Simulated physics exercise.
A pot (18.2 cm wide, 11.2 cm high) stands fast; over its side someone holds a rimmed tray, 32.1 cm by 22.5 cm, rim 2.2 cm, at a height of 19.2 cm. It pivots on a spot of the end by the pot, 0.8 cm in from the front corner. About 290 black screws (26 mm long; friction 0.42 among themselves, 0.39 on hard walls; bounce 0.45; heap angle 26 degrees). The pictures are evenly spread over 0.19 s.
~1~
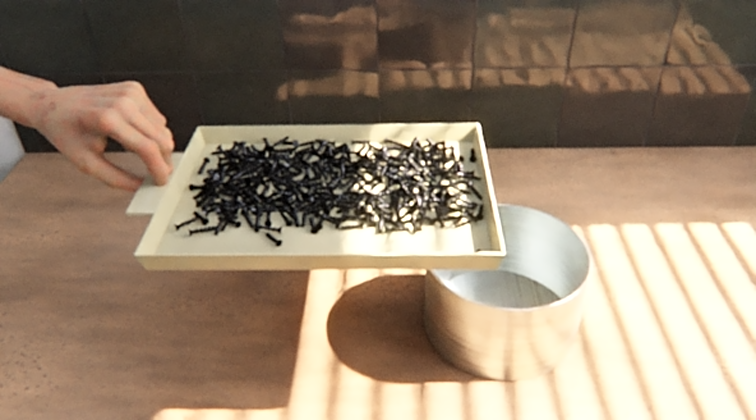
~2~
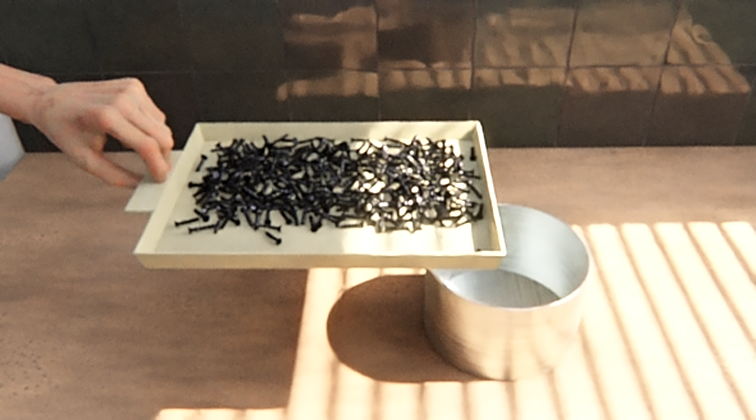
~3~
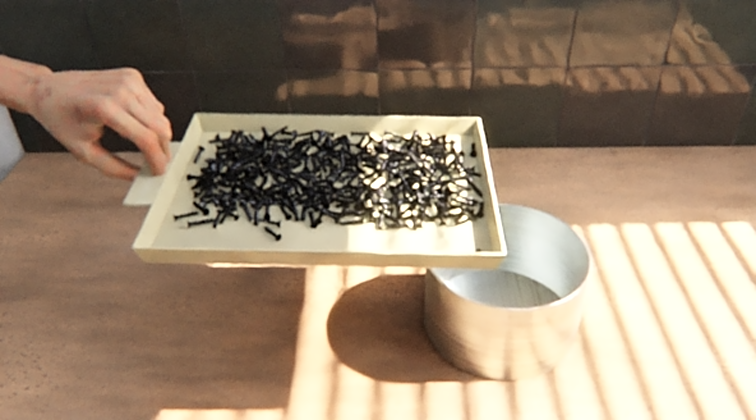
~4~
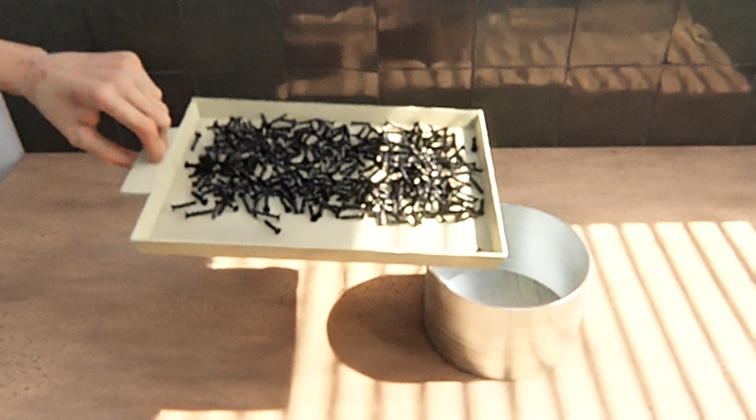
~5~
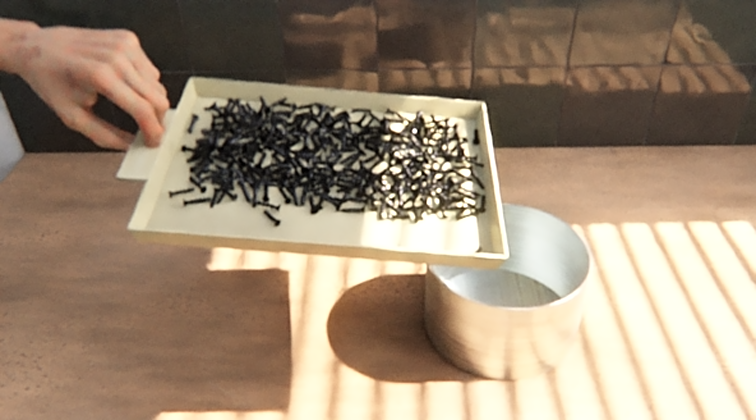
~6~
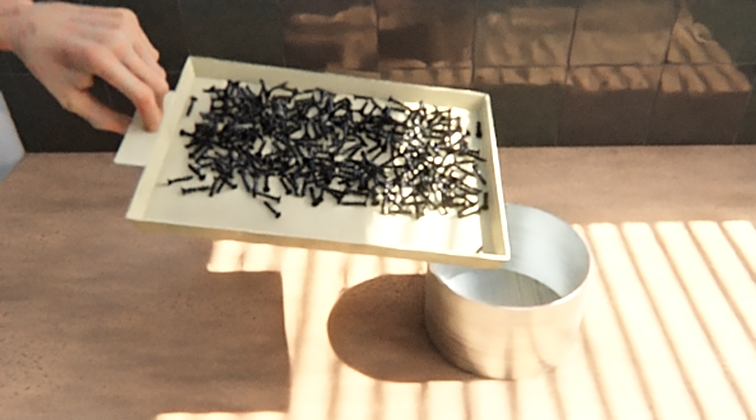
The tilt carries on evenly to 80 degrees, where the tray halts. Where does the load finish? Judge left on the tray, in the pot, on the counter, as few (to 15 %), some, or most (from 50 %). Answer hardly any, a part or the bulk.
Left on the tray: Hardly any; in the pot: Hardly any; on the counter: The bulk.
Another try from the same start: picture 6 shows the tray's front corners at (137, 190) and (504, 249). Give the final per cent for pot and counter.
Pot 60, counter 30.
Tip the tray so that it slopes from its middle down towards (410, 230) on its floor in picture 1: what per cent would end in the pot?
About 5 per cent.
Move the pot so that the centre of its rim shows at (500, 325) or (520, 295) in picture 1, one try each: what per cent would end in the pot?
About 65 and 25 per cent.
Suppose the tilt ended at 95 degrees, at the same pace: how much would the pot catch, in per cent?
Then about 0 per cent.
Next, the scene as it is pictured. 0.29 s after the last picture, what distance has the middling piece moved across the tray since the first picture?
About 4 cm.
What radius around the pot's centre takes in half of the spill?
Roughly 22 cm.
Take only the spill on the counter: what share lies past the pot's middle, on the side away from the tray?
About 80 per cent.
Then, 0.29 s after the last picture, tilt 47 degrees; the tray holds 100 %, the pot 0 %.
Then, 0.48 s after the last picture, tilt 68 degrees; the tray holds 95 %, the pot 0 %.
Then, 0.80 s after the last picture, tilt 80 degrees; the tray holds 5 %, the pot 0 %.
In the end, tray 0 %, pot 0 %, counter 100 %.
